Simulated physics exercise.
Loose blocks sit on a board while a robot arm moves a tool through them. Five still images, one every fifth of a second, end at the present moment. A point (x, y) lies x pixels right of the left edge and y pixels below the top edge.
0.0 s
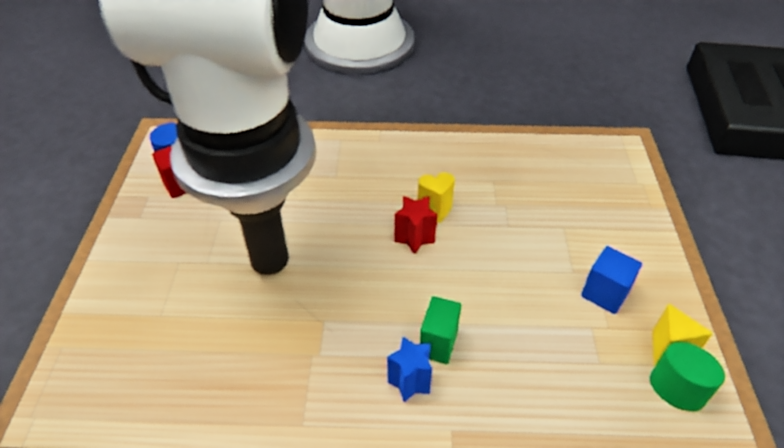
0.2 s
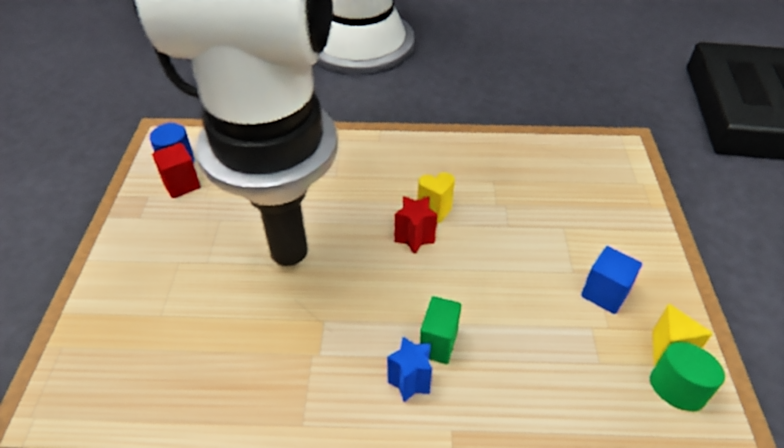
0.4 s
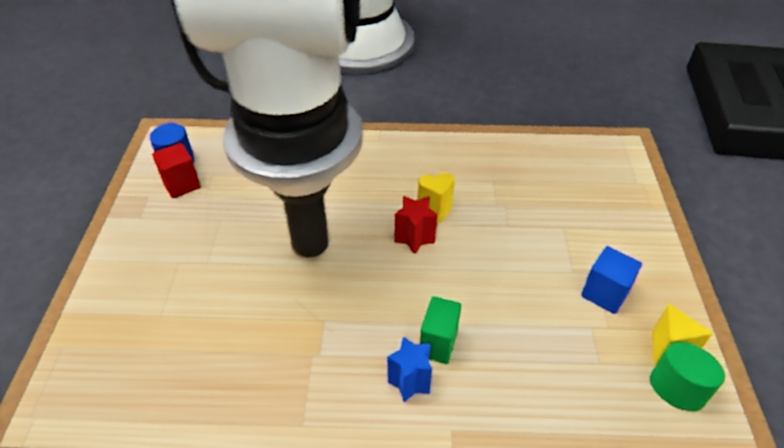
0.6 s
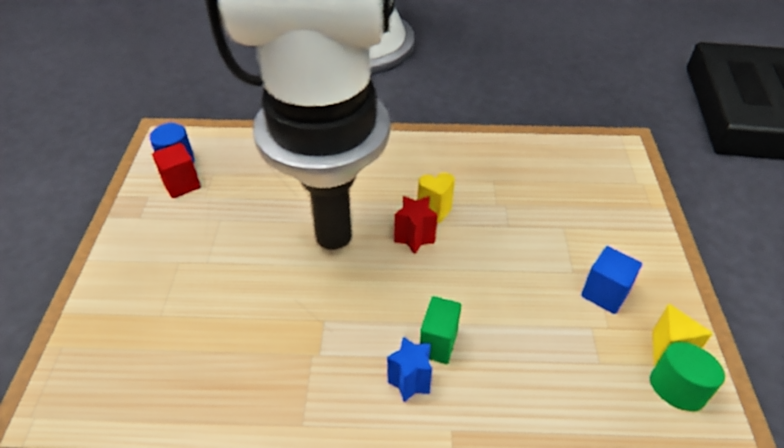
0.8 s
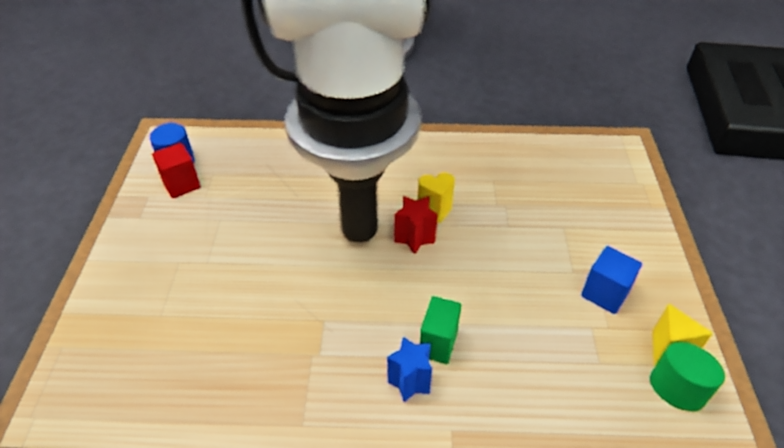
A white robot arm with a black cylindrical tool glides steadily rightward and slightly toward the back across a wooden board, drawing close to a red star block beside a yellow heart, while all the scattered colored blocks stay still.
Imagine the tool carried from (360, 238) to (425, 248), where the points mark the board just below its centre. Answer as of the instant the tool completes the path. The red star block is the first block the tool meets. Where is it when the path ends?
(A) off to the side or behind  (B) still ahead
B (still ahead)
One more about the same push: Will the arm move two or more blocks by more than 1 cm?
I'd say no.
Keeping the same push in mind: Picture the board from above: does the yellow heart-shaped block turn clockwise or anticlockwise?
Top view: Counterclockwise.
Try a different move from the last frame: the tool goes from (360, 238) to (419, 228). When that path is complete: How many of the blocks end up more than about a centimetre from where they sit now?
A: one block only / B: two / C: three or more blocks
My pick is A.
The first path, step by step. Halfway along, tool at (393, 234); red star block at (429, 208), turned 25° anticlockwise.
At the end, tool at (426, 239); red star block at (455, 206), turned 55° anticlockwise; yellow heart-shaped block at (442, 180), turned 25° anticlockwise.
